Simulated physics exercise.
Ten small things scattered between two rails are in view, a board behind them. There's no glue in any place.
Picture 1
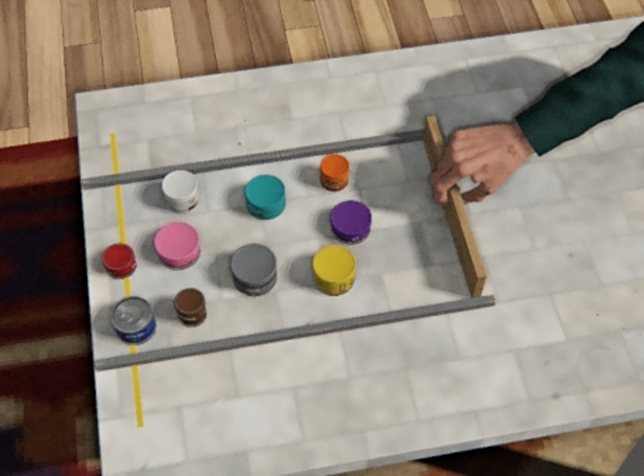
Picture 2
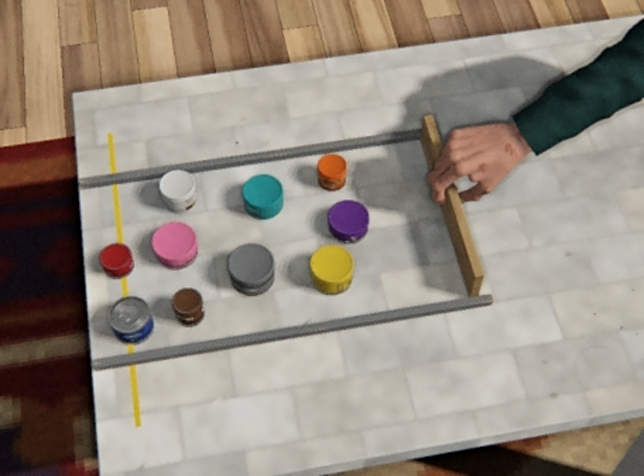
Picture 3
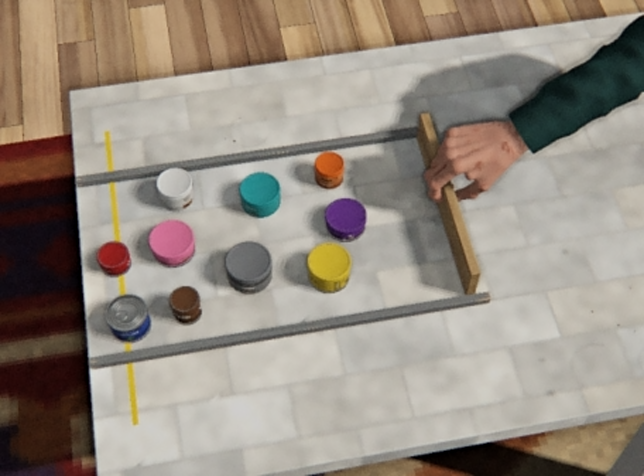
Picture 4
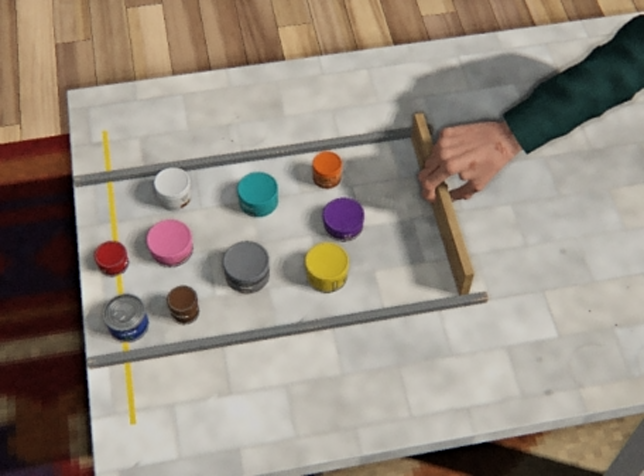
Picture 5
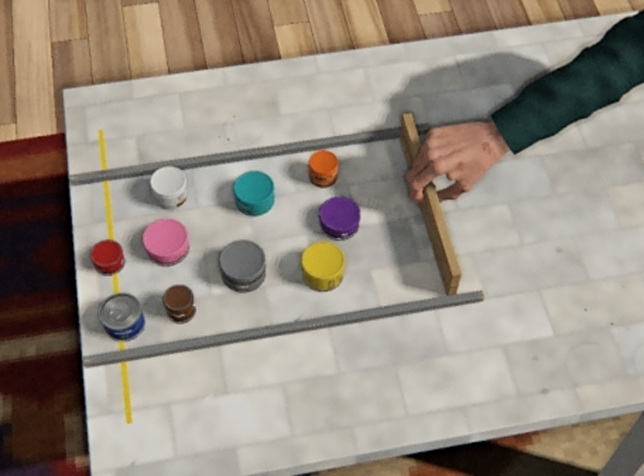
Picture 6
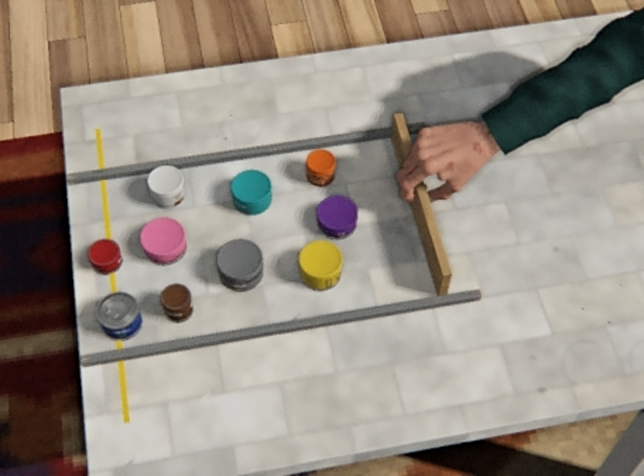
To begin with, a hand in a dark green sleeve grips a wooden board standing across two grey rails, with ten small coloured pots and tins scattered to its left. The board barely shifts at first, then the hand slides it a little way left along the rails, not touching any pots.
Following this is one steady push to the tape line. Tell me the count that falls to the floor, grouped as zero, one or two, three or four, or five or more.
Most likely a good five or more will slide off.
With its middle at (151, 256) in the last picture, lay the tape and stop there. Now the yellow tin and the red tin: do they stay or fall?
Yellow tin still up, red tin down.
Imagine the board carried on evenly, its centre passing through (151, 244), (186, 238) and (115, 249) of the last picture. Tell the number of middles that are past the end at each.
Result per place: 1; 0; 5.
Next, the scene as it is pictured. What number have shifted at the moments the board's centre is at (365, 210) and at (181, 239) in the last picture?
Counting first: 0, next 10.
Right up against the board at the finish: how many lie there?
So the total is 5.
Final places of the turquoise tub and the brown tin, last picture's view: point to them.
Turquoise tub: (86, 224); brown tin: (102, 336).
A little later, none off yet; red tin at rest near (105, 257); blue tin at rest near (120, 317); pink pot at rest near (164, 242).
Next, none off yet; red tin at rest near (105, 257); blue tin at rest near (120, 317); pink pot shifted a little near (152, 235).
When it is over, the number that fall off is five or more; down, grey tub, white tub, pink pot, blue tin and red tin.
